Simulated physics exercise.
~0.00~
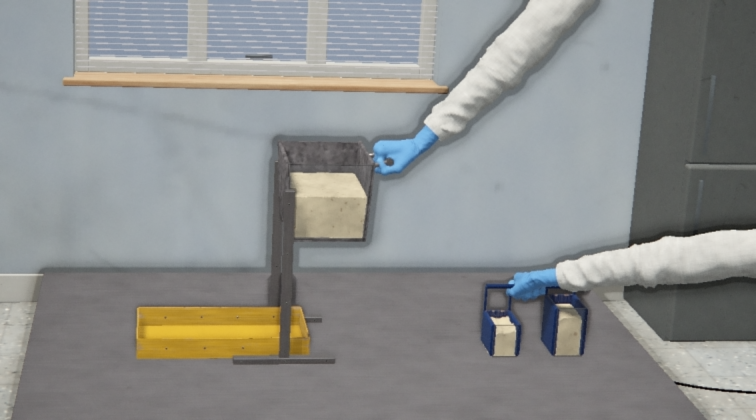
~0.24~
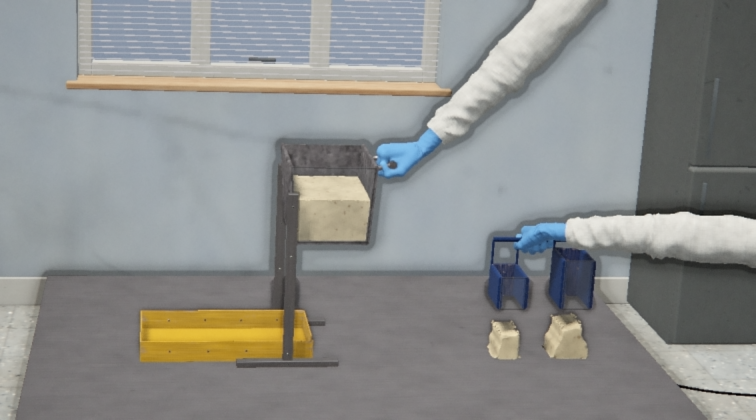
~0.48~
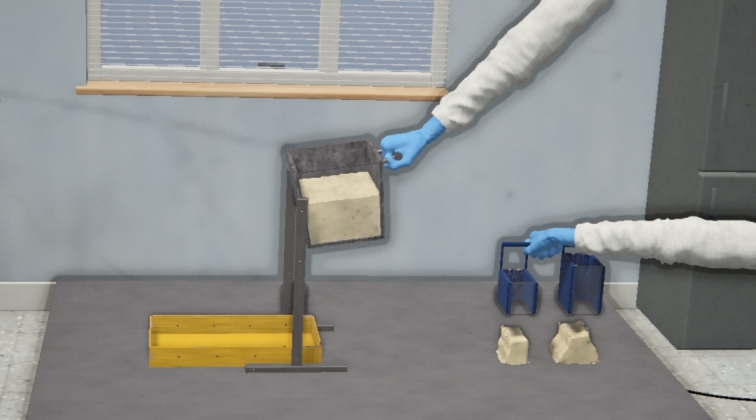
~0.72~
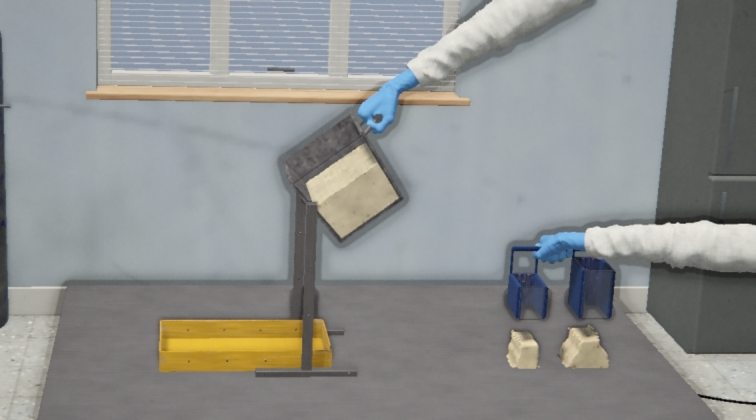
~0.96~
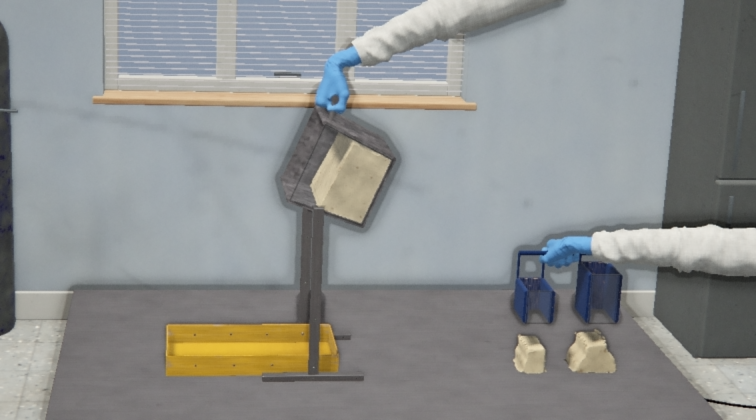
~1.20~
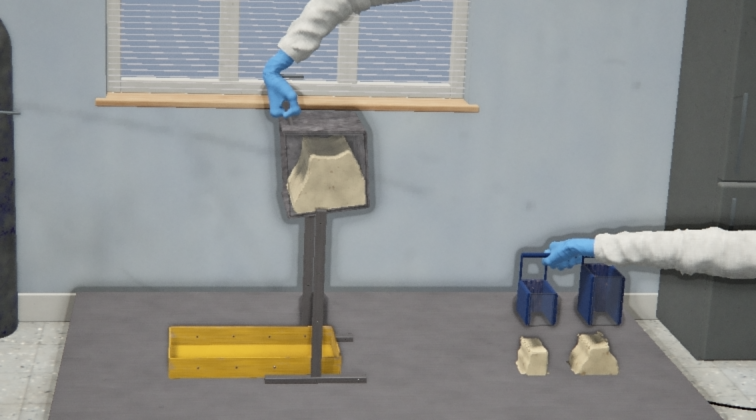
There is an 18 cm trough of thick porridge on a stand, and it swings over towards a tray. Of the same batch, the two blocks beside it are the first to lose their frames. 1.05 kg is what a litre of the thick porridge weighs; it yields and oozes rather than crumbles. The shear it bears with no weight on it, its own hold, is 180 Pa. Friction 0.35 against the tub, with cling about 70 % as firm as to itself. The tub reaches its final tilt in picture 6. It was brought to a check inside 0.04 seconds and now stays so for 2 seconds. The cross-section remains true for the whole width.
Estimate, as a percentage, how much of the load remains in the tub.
I would say about 52 per cent remains in the tub.
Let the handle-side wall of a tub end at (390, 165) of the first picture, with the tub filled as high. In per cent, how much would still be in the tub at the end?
Some 35 per cent, I reckon.
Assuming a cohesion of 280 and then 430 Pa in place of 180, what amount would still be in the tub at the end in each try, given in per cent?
Going in order, it's 65 % and then 100 %.
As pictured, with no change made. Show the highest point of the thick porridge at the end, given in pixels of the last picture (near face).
Looking at the last picture, I'd put it at about (338, 187).
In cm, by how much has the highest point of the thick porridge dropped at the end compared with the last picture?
Roughly 8 cm.
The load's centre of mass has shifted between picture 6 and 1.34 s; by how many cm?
The shift is near 4 cm.
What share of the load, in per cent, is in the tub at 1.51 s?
About 60 %.
After 1.34 s, the tub is at 95 degrees and holds 88 %.
After 1.51 s, the tub is at 95 degrees and holds 60 %.
After 1.68 s, the tub is at 95 degrees and holds 52 %.
After 1.85 s, the tub is at 95 degrees and holds 52 %.
After 3.20 s, the tub is at 95 degrees and holds 52 %.
